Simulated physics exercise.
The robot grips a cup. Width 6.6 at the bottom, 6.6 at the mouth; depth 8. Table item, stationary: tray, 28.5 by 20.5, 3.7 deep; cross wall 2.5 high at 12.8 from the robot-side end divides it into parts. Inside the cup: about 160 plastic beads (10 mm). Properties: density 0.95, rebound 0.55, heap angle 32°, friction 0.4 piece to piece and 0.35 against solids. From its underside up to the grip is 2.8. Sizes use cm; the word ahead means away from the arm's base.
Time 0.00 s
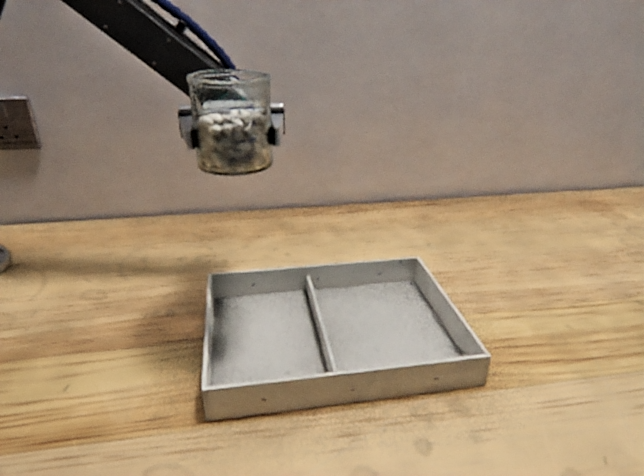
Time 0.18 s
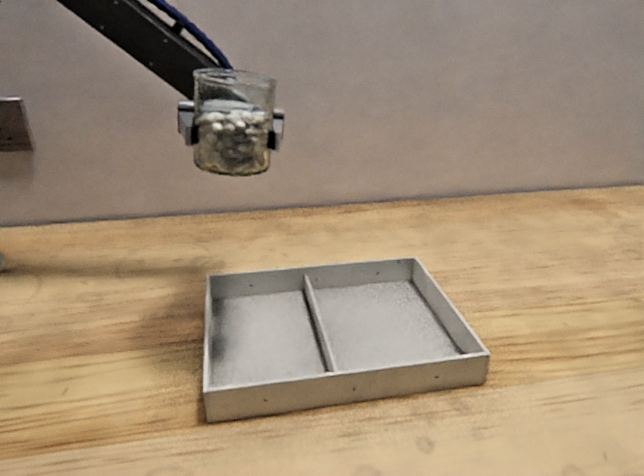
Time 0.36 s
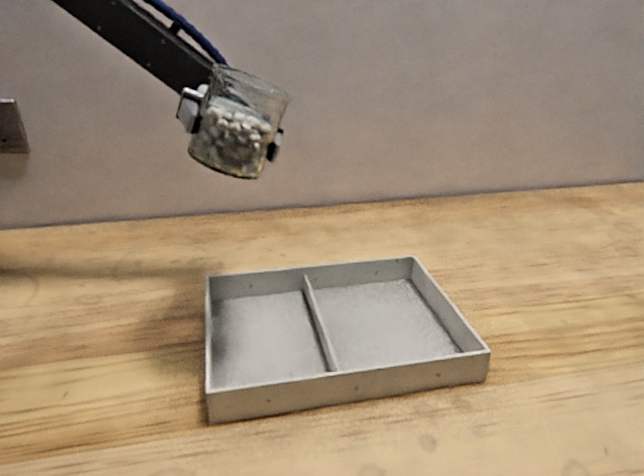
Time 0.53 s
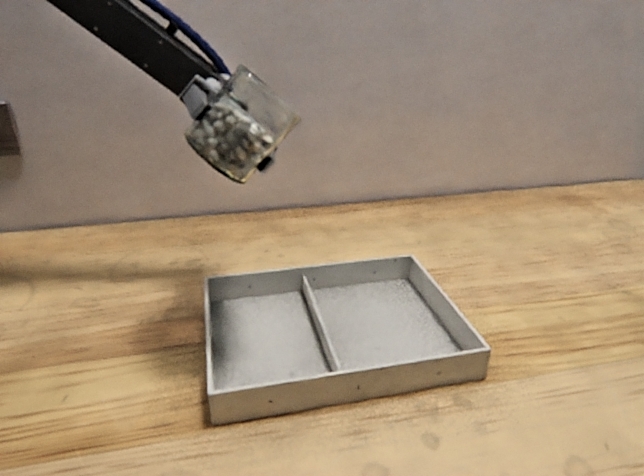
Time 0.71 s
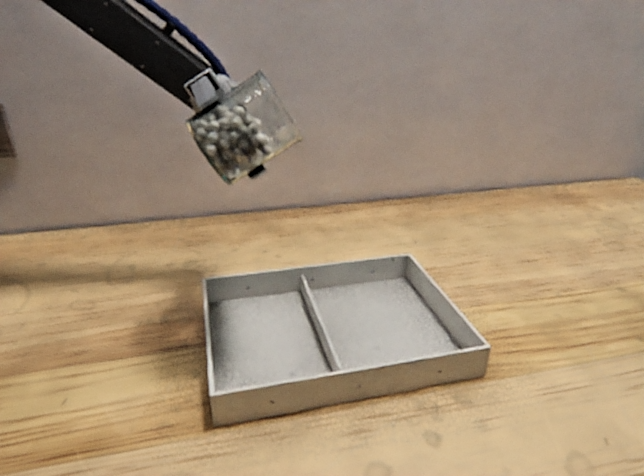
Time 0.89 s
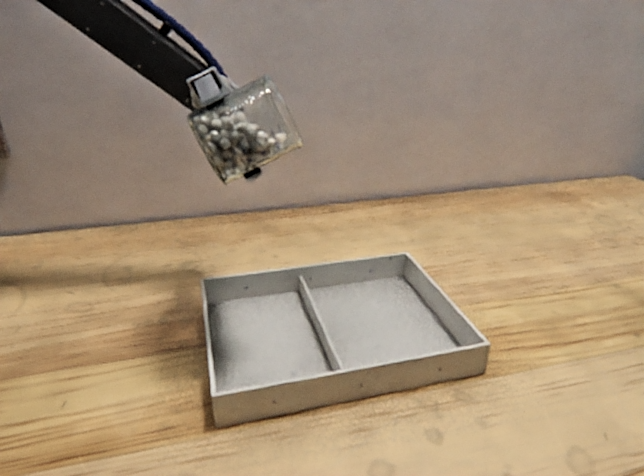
The clip opens with a robot arm holding a clear cup of small pale beads nearly upright above a grey, two-part tray on a wooden table. The arm then tilts the cup steadily to the right until it leans well over, and the beads shift inside while the tray stays empty.
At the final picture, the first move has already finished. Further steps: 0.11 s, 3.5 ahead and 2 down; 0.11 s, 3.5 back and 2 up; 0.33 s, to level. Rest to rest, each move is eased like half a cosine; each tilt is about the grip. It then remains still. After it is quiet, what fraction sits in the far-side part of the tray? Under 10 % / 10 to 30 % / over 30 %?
Under 10 %.
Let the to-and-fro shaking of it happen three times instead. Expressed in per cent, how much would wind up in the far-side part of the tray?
Roughly 10 in a hundred.
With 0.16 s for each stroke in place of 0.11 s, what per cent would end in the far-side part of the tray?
Around 0 percent.
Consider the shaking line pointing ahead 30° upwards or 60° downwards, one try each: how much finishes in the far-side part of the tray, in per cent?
Some 25 and 0 per cent.
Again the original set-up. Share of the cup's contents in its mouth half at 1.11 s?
40 %.
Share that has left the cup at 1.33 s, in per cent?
Around 5 % has gone out so far.
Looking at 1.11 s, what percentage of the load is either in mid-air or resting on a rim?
Reading at that time: Some 3 per cent.
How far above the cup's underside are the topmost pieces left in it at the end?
Roughly 6.0 cm.
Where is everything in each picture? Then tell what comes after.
In the first frame, cup middle at (233, 123), level; upper third of the load around (234, 122), from x 200 to 265, top at y 115; 158 in the cup.
In the second frame, cup middle at (234, 123), tilted 6° forward; upper third of the load around (234, 123), from x 200 to 265, top at y 115.
In the third frame, cup middle at (238, 125), tilted 23° forward; upper third of the load around (228, 124), from x 200 to 265, top at y 110.
In the fourth frame, cup middle at (242, 127), tilted 43° forward; upper third of the load around (229, 124), from x 195 to 270, top at y 105.
In the fifth frame, cup middle at (244, 130), tilted 60° forward; upper third of the load around (226, 123), from x 200 to 265, top at y 110.
In the sixth frame, cup middle at (245, 131), tilted 66° forward; upper third of the load around (225, 125), from x 200 to 280, top at y 110; 158 in the cup.
After 1.11 s, tilted 66° forward, highest piece 27 above the table; 154 in the cup, 4 in flight or on a rim.
After 1.33 s, tilted 17° forward, highest piece 30 above the table; 151 in the cup, 4 in the far-side part, 2 in the robot-side part, 1 in flight or on a rim.
After 1.64 s, level, highest piece 28 above the table; 151 in the cup, 4 in the far-side part, 2 in the robot-side part, 1 in flight or on a rim.
After 2.69 s, level, highest piece 28 above the table; 151 in the cup, 5 in the far-side part, 2 in the robot-side part.
At rest, 151 in the cup, 5 in the far-side part, 2 in the robot-side part. That is 3 % in the far-side part of the tray.
